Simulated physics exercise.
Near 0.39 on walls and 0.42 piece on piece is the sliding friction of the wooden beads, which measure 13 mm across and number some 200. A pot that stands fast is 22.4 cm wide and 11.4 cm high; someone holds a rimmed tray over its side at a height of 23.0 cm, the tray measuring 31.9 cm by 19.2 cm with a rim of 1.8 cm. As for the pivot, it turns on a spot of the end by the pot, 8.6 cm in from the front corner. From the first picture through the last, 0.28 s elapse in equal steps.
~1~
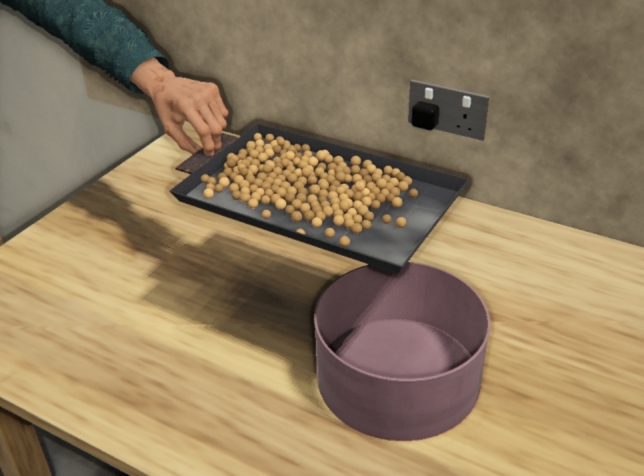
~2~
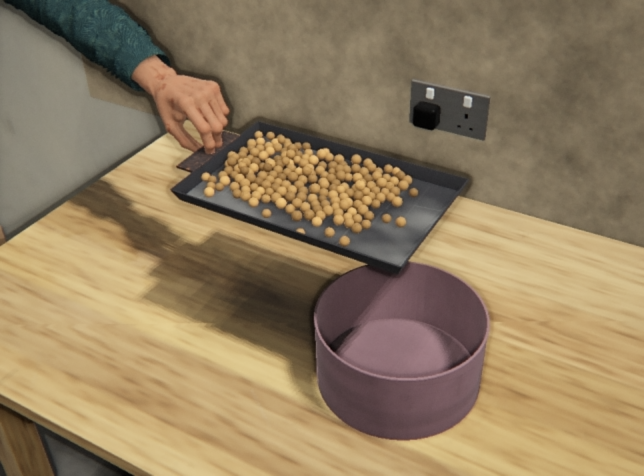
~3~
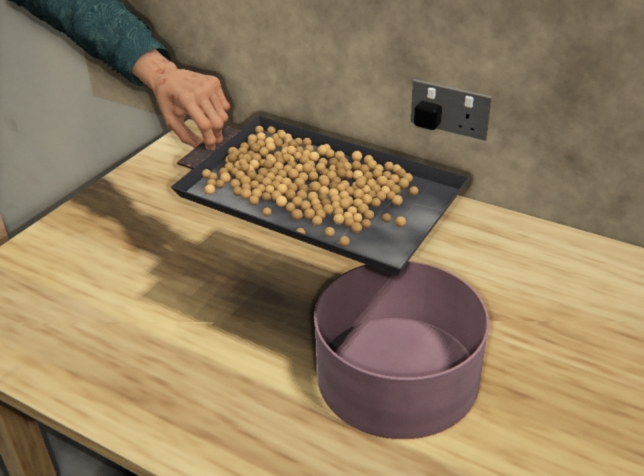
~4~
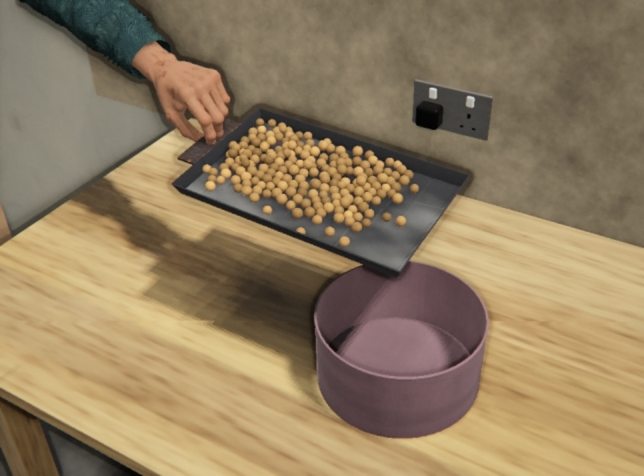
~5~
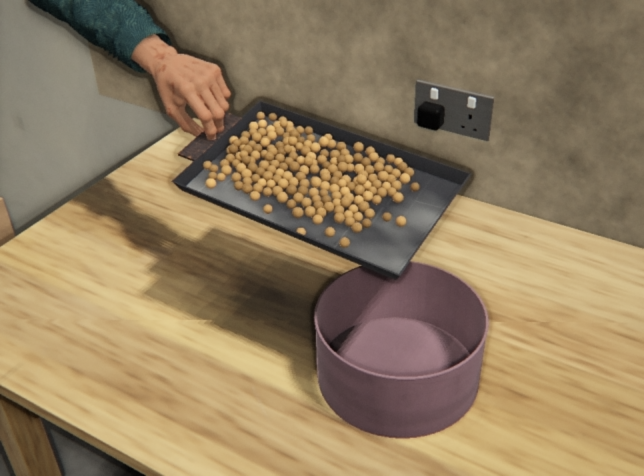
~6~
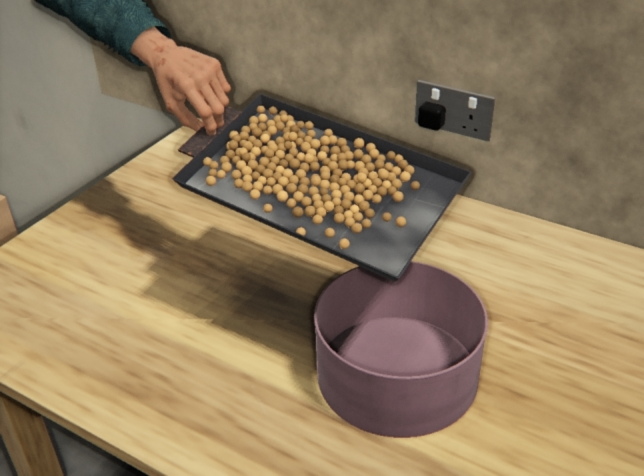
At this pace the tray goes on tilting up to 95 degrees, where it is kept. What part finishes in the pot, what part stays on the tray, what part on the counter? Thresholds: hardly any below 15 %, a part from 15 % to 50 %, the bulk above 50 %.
Prediction - pot: The bulk; tray: Hardly any; counter: A part.
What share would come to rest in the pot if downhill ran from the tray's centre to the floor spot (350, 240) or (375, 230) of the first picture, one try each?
Roughly 95 per cent on the first try and 90 per cent on the second.
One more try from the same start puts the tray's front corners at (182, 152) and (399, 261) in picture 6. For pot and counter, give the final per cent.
You'd end with pot at 65 and counter at 35.
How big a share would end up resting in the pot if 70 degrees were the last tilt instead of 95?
Pot share: About 70 per cent.
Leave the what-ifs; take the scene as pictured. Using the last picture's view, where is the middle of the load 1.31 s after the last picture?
(346, 294), roughly.
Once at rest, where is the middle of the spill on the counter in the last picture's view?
The spill is centred close to (266, 433).
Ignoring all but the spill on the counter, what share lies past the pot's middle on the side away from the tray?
Estimate: Roughly 20 per cent of the pieces.
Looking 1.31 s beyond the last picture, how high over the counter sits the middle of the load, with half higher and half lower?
The halfway mark is near 18 cm.
Then, 0.79 s after the last picture, tilt 50 degrees; the tray holds 95 %, the pot 0 %.
Then, 1.31 s after the last picture, tilt 76 degrees; the tray holds 45 %, the pot 25 %.
Then, 1.90 s after the last picture, tilt 95 degrees; the tray holds 0 %, the pot 75 %.
In the end, pot 75 %, tray 0 %, counter 25 %.
